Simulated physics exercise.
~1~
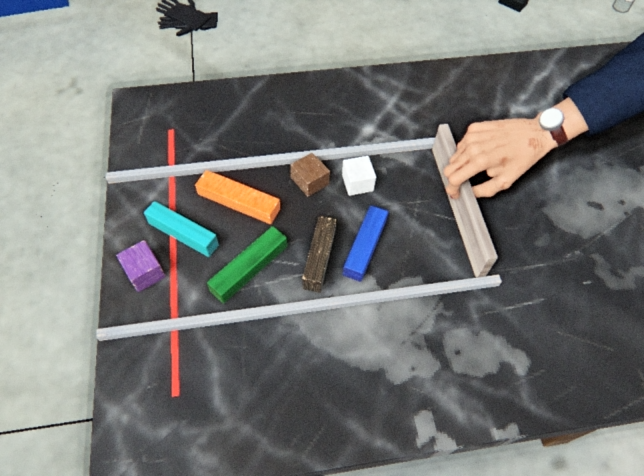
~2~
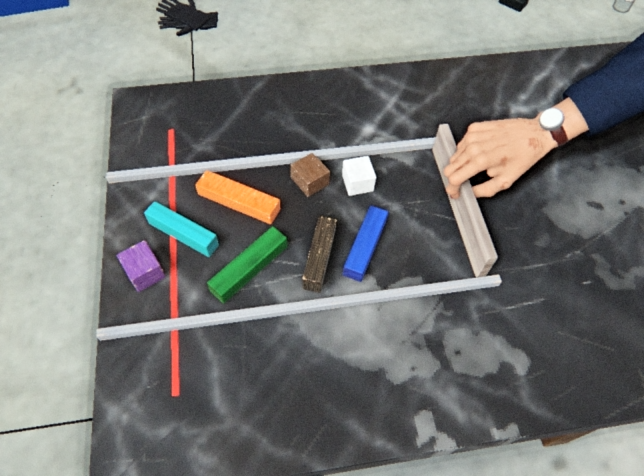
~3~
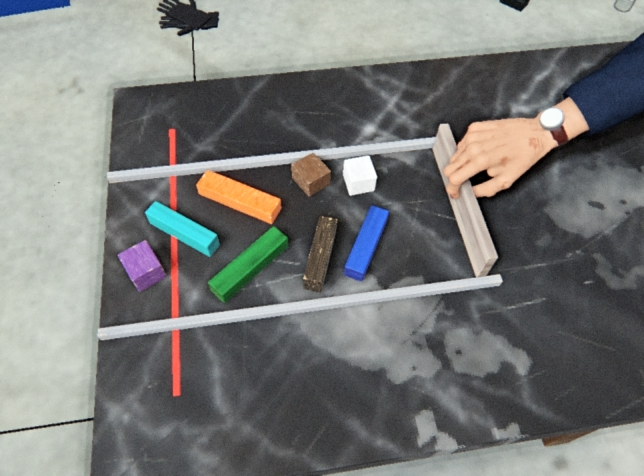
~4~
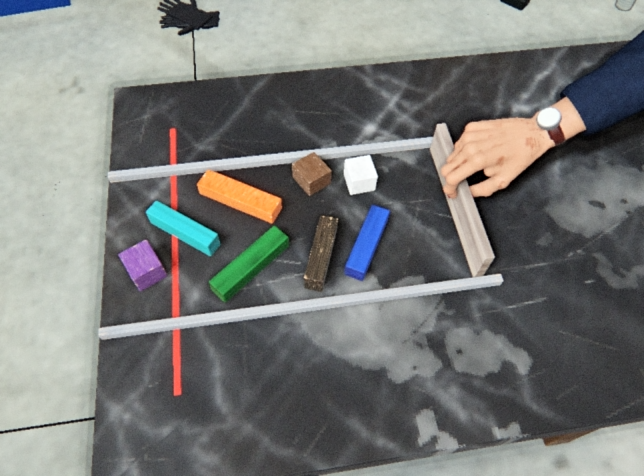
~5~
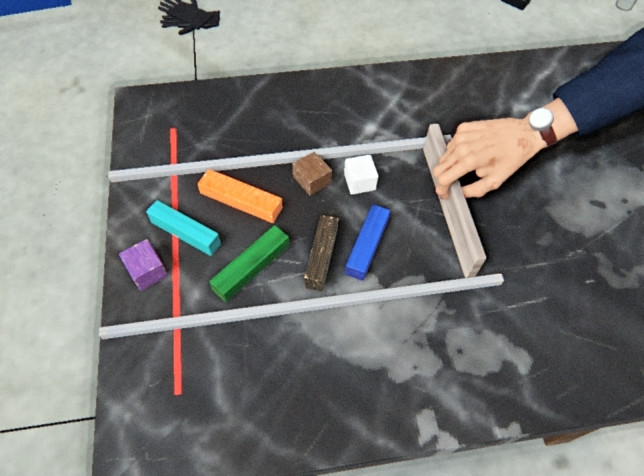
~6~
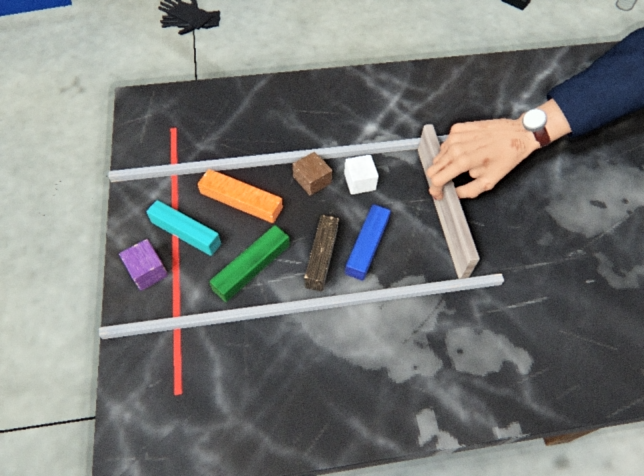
On a dark marbled tabletop, a person's hand held a board at the right of eight scattered colored sticks and blocks, then slid it slightly left between two rails, while the pieces stayed still.
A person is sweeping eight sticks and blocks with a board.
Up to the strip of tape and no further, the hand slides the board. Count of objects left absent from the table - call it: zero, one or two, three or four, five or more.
My call is one or two.
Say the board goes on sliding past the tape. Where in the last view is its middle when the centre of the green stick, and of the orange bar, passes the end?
Middle: Roughly (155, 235); roughly (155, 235).
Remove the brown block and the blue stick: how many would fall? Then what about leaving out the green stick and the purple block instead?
Count: 0 (first case); 0 (second).
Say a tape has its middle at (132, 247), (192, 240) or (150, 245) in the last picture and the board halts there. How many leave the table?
Taken one after another, the numbers are 6, 0 and 4.
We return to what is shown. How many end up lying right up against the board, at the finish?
All in all, 2.
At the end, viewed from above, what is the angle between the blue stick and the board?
It measures close to 0 degrees.
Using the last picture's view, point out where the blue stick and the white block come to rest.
Same order as the question: First (164, 268), second (159, 197).
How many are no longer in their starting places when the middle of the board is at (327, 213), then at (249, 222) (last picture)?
At the one place 4, at the other 7.
Early on, none off yet; purple block at rest near (144, 265); turquoise stick at rest near (184, 228); orange bar at rest near (240, 196).
A while later, none off yet; purple block at rest near (144, 265); turquoise stick travelled a little near (166, 224); orange bar travelled a little near (206, 204).
Finally, the number that fall off is one or two; lost, turquoise stick and purple block.
